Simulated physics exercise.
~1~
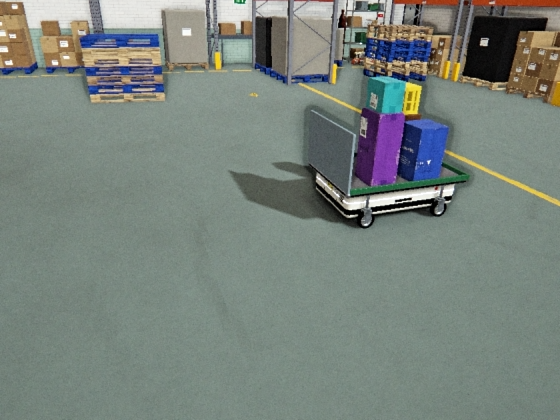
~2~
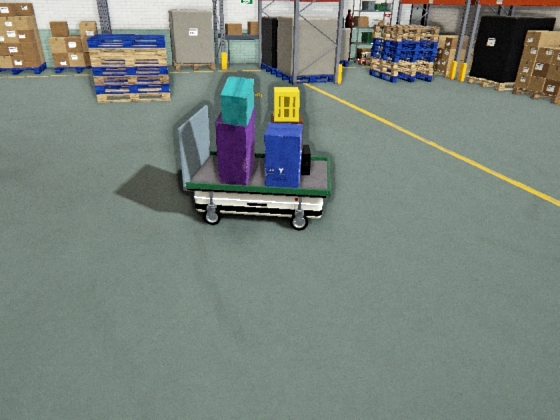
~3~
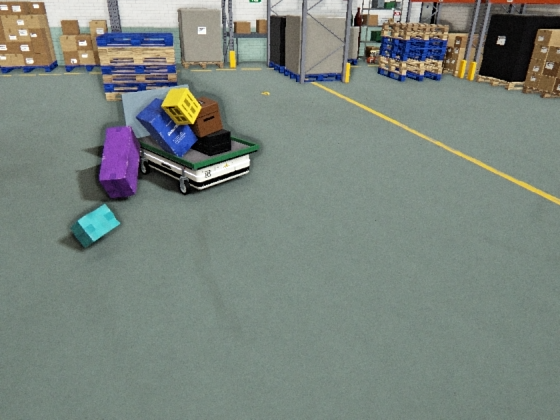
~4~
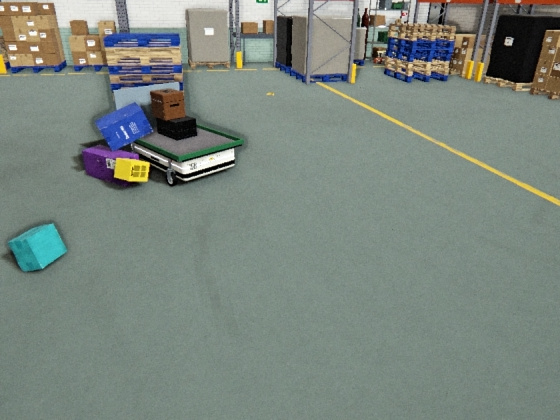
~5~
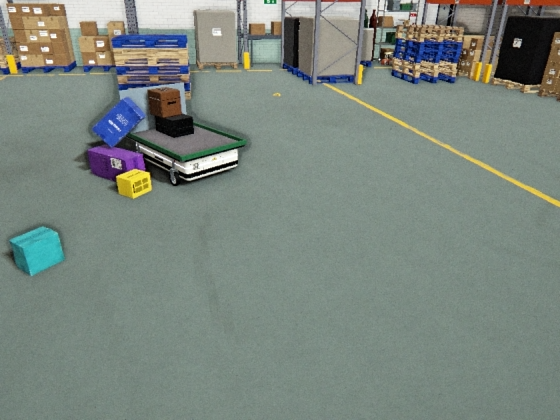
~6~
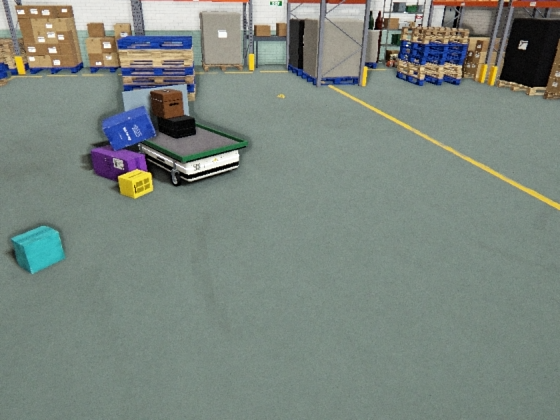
A loaded cart turns and stops, spilling four colored boxes while two stay aboard.
